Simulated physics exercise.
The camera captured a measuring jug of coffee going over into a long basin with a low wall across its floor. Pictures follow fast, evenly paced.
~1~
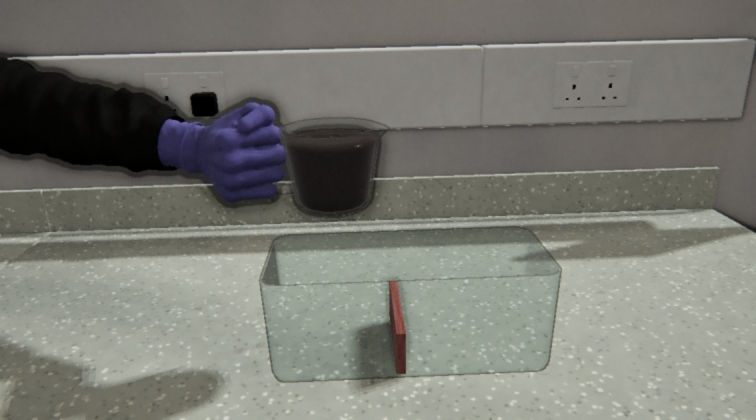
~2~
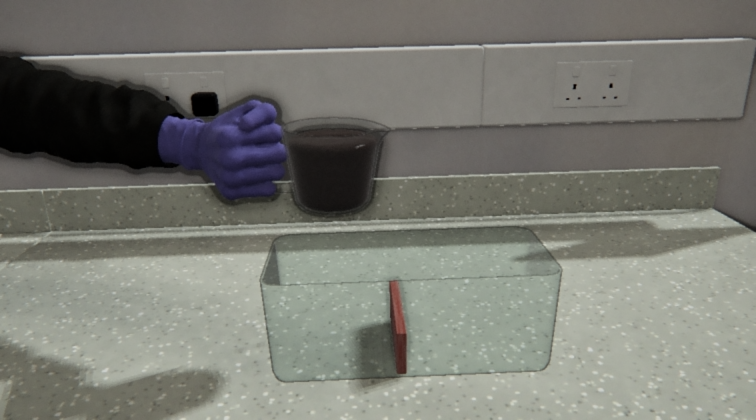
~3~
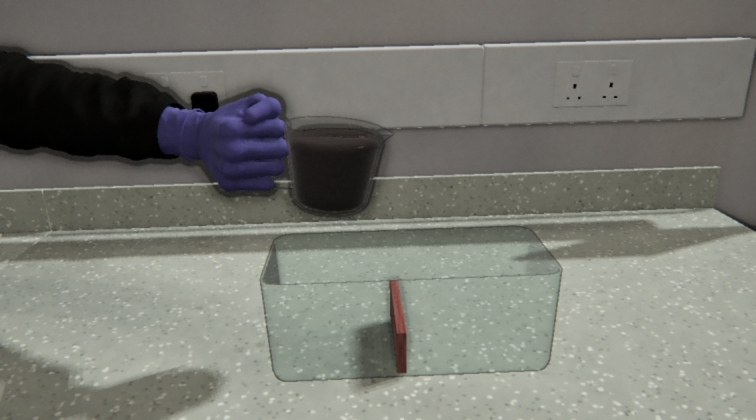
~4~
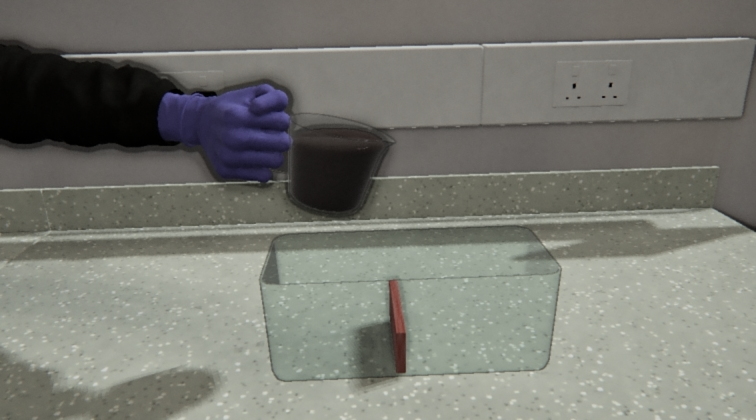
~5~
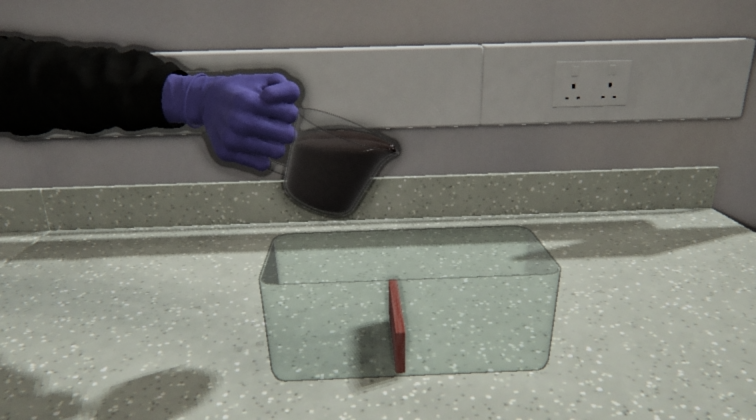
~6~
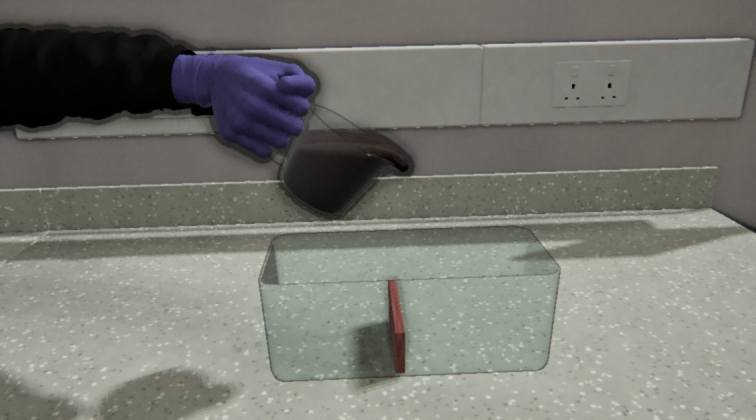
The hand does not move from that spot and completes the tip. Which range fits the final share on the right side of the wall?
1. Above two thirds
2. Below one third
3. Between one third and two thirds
1, above two thirds.
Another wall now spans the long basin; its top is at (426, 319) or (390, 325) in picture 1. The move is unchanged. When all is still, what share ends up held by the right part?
About 55 % and 85 %.
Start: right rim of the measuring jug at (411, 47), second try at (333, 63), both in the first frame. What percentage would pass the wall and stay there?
90 % and 45 %.
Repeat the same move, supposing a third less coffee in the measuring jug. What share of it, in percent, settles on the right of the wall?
About 80 %.
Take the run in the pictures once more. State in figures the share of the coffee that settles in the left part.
That works out to roughly 15 percent.
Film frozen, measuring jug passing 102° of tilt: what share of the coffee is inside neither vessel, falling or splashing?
25 %.
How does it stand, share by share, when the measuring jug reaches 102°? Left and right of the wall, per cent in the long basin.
The left part holds 0 percent and the right part 45 percent.
A moment on, the measuring jug is tipped right over and 28 per cent is still to pour, 0 is left of the wall and 47 right of it.
Next, the measuring jug is tipped right over and 1 per cent is still to pour, 11 is left of the wall and 87 right of it.
Then the measuring jug is tipped right over and 0 per cent is still to pour, 13 is left of the wall and 86 right of it.
Later the measuring jug is tipped right over and 0 per cent is still to pour, 13 is left of the wall and 87 right of it.
In the end 13 per cent lies left of the wall, 87 right of it and 1 outside.
